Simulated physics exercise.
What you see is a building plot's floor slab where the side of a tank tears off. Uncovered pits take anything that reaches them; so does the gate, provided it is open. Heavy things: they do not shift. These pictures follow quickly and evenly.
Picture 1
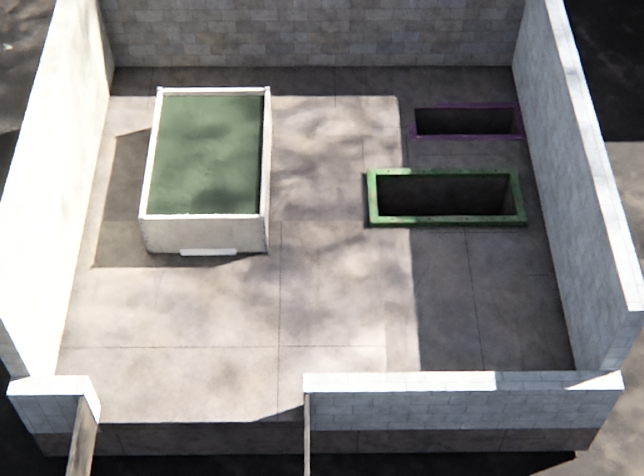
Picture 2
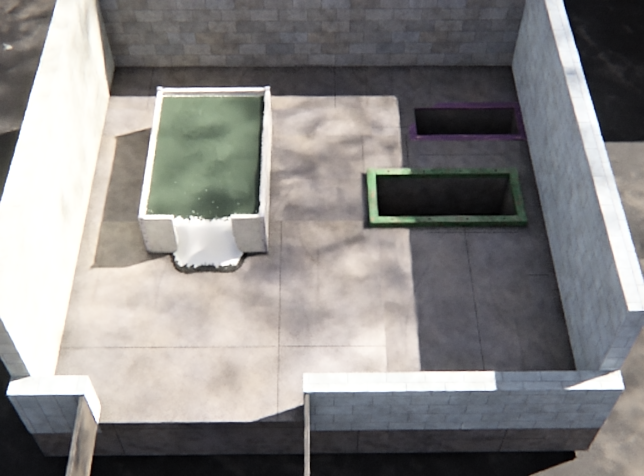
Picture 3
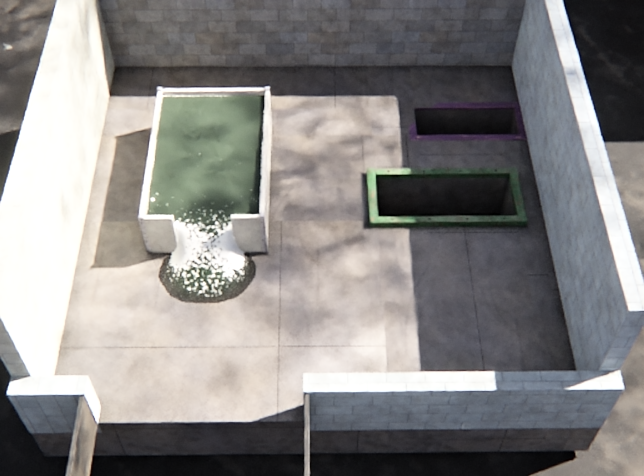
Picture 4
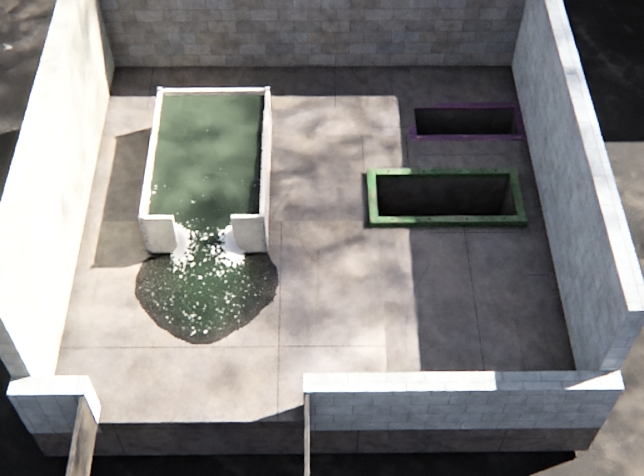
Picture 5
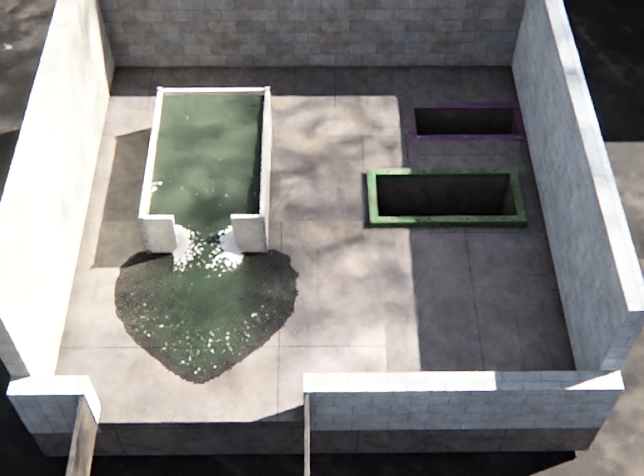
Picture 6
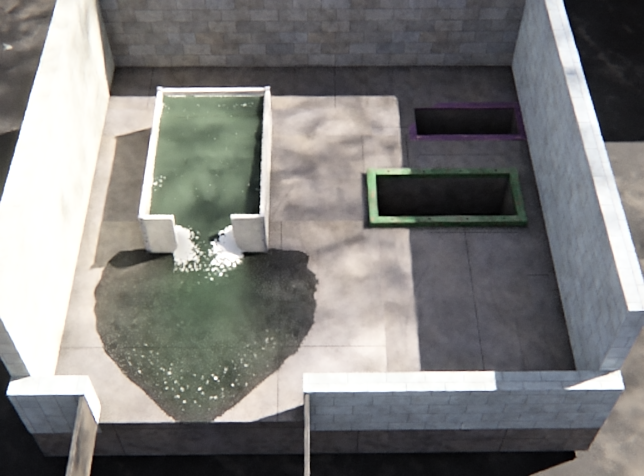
Green water pours through a gap in a tank's front side and spreads across the slab.
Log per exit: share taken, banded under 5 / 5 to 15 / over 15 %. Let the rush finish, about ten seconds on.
Log - gate: Over 15 %; green pit: Under 5 %; purple pit: Under 5 %.
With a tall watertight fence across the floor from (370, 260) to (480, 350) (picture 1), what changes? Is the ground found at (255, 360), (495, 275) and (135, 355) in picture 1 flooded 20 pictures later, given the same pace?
Taken in turn, the three points are soaked, unsoaked and soaked.
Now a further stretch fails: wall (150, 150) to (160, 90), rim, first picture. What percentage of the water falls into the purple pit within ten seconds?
For purple, roughly 25 in a hundred.
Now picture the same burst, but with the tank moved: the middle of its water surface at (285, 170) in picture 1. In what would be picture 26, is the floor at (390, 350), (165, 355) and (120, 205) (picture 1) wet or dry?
Outcome, in sequence: Wetted, wetted, unwetted.
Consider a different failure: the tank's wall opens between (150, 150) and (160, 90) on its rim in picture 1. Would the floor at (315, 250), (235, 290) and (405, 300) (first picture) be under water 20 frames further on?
Spot by spot: Unaffected, then unaffected, then unaffected.
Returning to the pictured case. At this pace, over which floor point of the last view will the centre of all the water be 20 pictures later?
That puts it at around (224, 231).
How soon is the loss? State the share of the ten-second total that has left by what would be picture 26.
About 50 per cent.
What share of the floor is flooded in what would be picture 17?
I make it 25 per cent.
A moment on, water covers 25 % of the floor; the gate 5 %, the green pit 0 %, the purple pit 0 %.
Next, water covers 25 % of the floor; the gate 15 %, the green pit 0 %, the purple pit 0 %.
Then, water covers 35 % of the floor; the gate 28 %, the green pit 0 %, the purple pit 0 %.
Later, water covers 45 % of the floor; the gate 45 %, the green pit 0 %, the purple pit 0 %.
In the end, water covers 60 % of the floor; the gate 57 %, the green pit 0 %, the purple pit 1 %.
